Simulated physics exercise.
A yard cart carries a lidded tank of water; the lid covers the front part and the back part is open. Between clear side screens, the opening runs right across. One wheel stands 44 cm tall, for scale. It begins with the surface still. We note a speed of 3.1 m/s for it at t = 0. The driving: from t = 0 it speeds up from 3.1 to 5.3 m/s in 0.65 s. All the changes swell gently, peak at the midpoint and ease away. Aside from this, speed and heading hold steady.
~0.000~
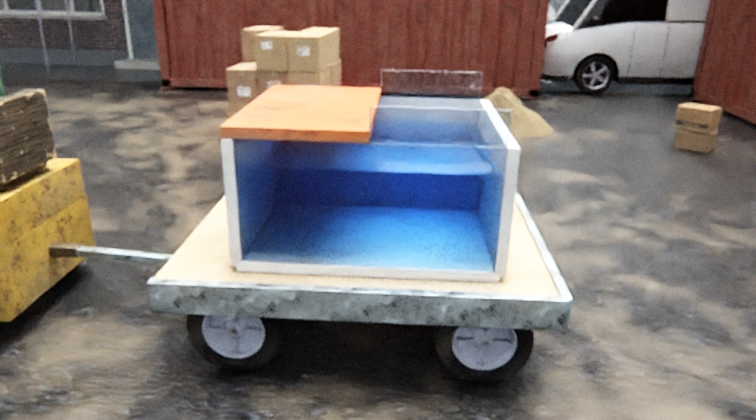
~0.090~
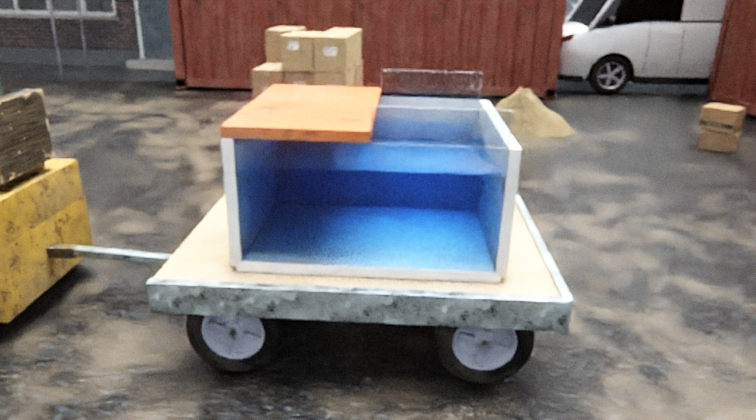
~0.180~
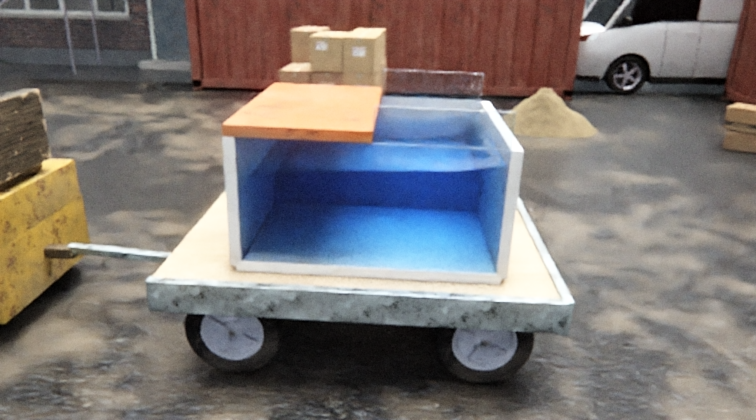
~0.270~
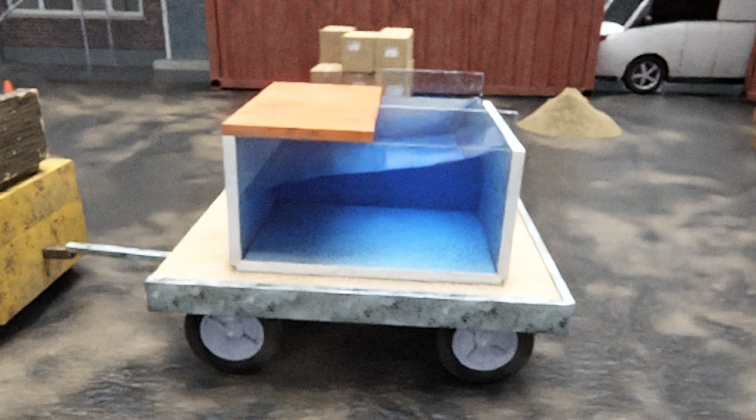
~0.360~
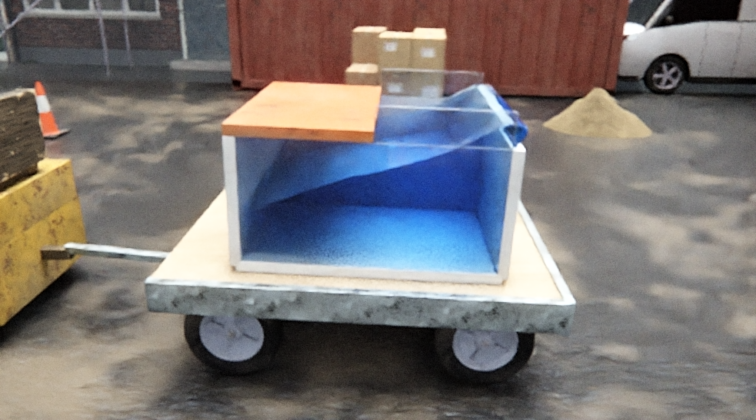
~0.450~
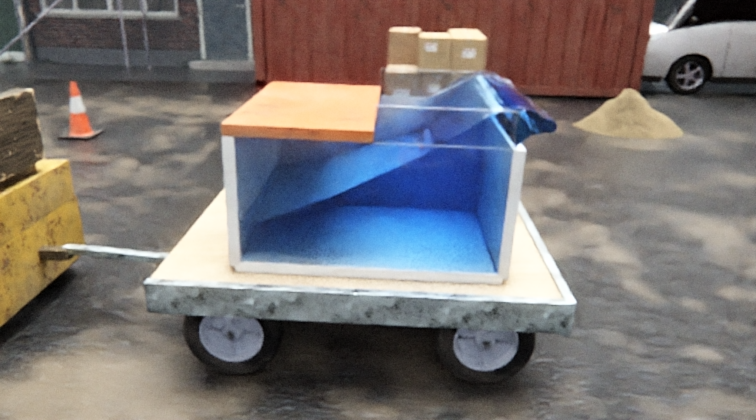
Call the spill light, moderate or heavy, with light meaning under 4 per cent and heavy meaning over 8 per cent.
Heavy.
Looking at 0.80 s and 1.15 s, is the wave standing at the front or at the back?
Heap position: Aft end, then fore end.
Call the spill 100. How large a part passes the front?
About 0 per cent.
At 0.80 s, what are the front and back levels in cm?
Front: 16 cm; back: 58 cm.
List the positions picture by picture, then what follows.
Level at the front (257, 170); level at the back (477, 178); the front is on the left; the opening runs from (508, 137) to (369, 133); a wheel hub at (485, 347), in the first frame.
Level at the front (258, 170); level at the back (478, 177), in the second frame.
Level at the front (259, 177); level at the back (480, 171), in the third frame.
Level at the front (260, 191); level at the back (483, 156), in the fourth frame.
Level at the front (260, 208); level at the back (485, 140); water has begun to come out, in the fifth frame.
Level at the front (260, 222); level at the back (486, 139); water is coming out, 6 per cent so far; a wheel hub at (487, 347), in the sixth frame.
After 0.80 s the surface stands 16 cm on the front, 58 cm on the back; the loss stands at 15 per cent, over the back.
After 1.15 s the surface stands 52 cm on the front, 31 cm on the back; the loss stands at 15 per cent, over the back.
After 1.45 s the surface stands 49 cm on the front, 30 cm on the back; the loss stands at 15 per cent, over the back.
After 3.54 s the loss stands at 15 per cent, over the back, 71 of 473 litres.
